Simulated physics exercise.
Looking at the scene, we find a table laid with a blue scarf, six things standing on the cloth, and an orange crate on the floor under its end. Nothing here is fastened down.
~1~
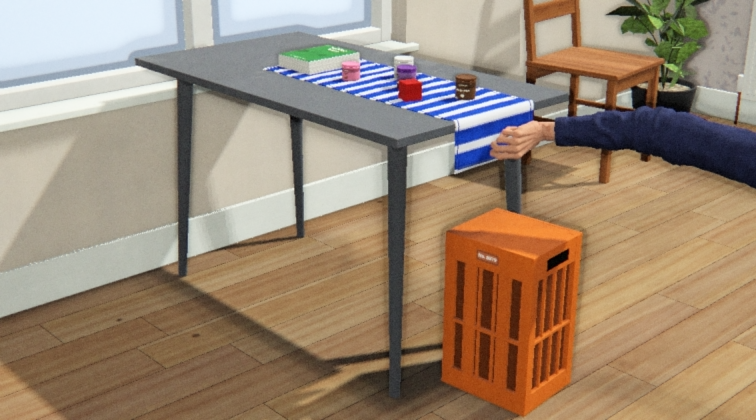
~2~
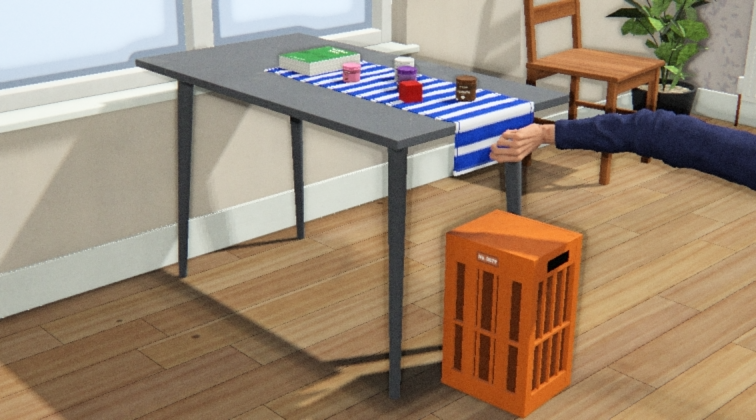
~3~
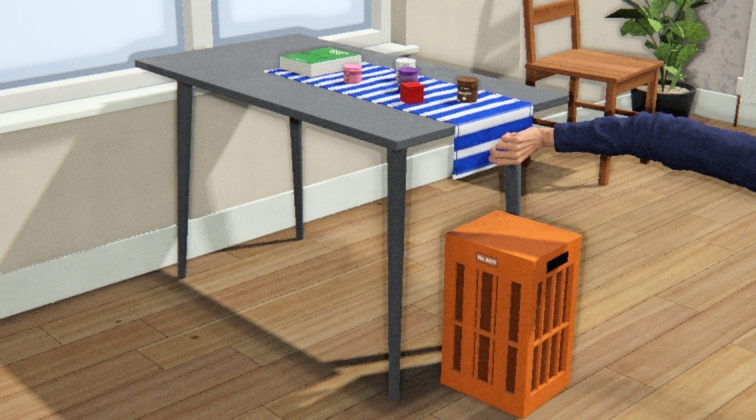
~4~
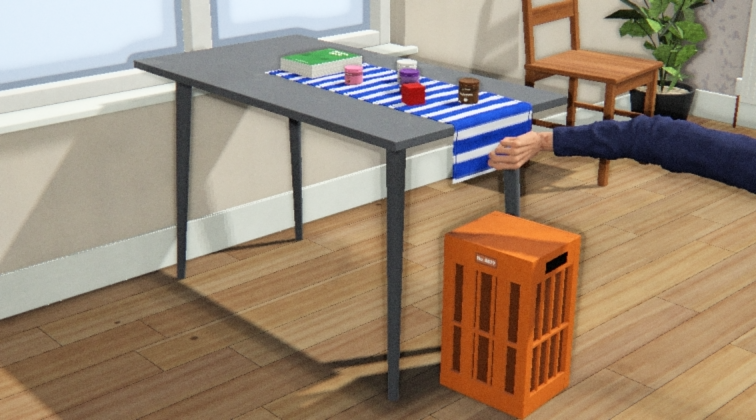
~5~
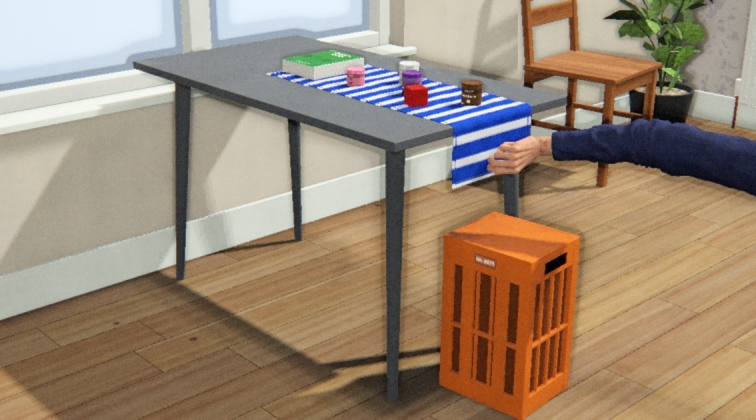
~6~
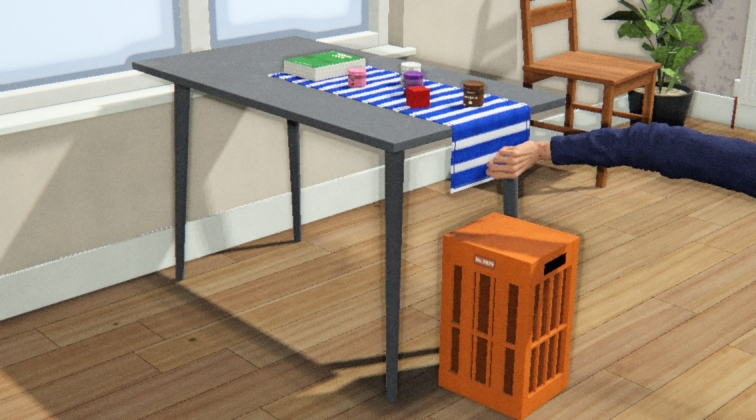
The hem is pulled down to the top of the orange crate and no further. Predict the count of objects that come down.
Count: One.
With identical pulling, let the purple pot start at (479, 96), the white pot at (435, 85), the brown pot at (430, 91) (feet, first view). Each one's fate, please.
Purple pot - leaves the top, white pot - stays aboard, brown pot - stays aboard.
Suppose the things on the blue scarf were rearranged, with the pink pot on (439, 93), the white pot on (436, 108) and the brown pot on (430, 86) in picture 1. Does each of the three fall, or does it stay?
Pink pot: Stays. White pot: Goes. Brown pot: Stays.
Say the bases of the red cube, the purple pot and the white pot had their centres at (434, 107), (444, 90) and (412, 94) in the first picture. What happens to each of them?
Well, the red cube is dislodged, the purple pot is safe, and the white pot is safe.
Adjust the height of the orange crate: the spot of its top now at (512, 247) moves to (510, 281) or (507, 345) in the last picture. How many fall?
We'd get 2 in the first case and 4 in the second.
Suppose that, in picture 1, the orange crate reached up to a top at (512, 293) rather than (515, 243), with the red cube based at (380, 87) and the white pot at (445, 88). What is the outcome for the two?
Red cube stays, white pot is gone.
A little later, hem near (490, 200); all still up.
Next, hem on the crate; brown pot gone.
When it is over, hem on the crate; brown pot gone. The answer is one.
